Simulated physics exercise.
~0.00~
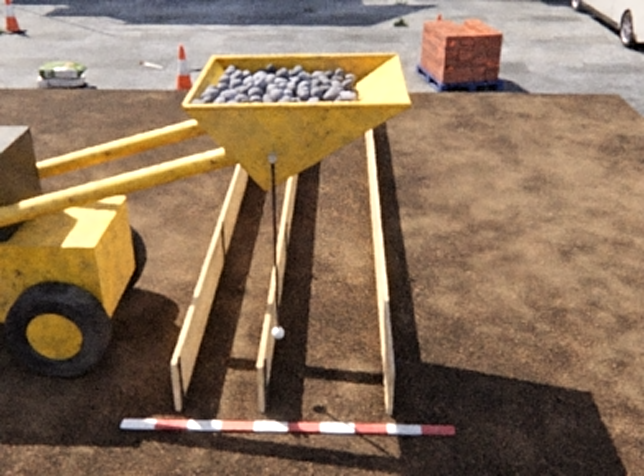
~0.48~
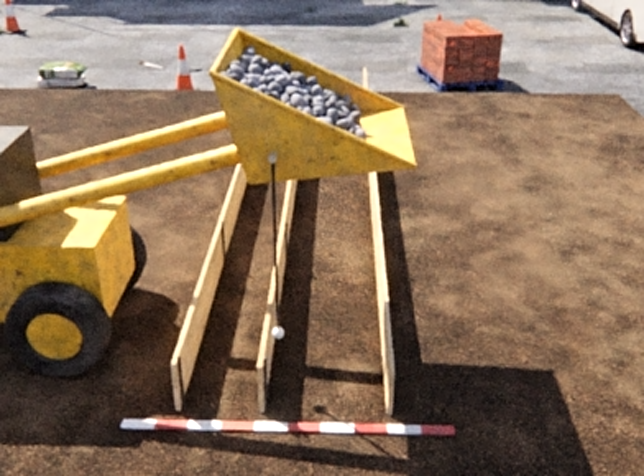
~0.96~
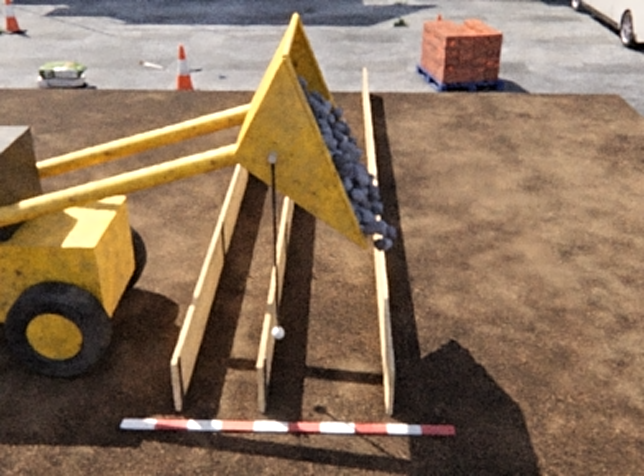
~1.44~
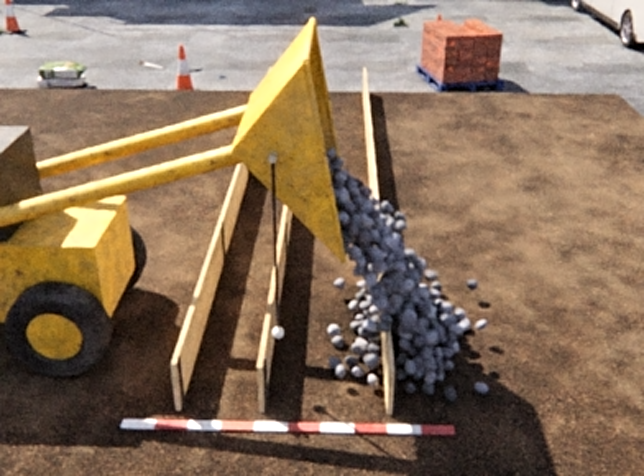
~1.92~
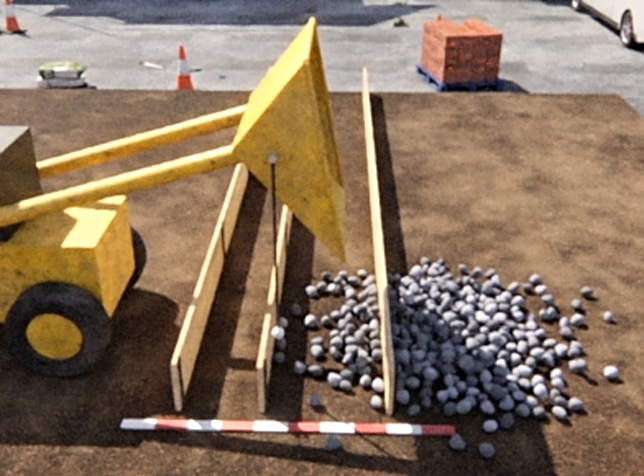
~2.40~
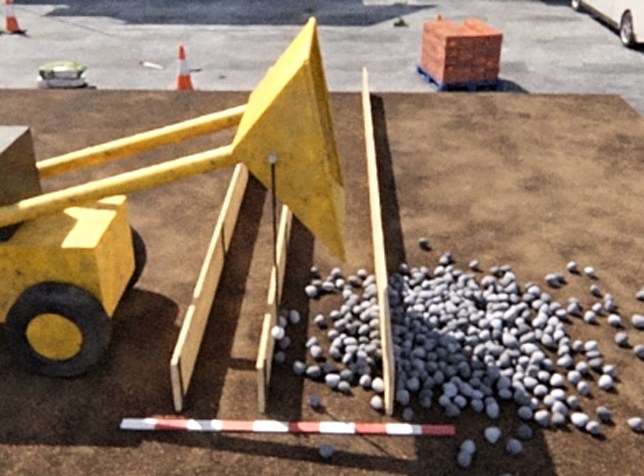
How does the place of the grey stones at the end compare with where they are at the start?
At the start the stones sit up in the yellow bucket, while at the end they lie scattered on the ground lower and to the right, mostly beyond the last plank.
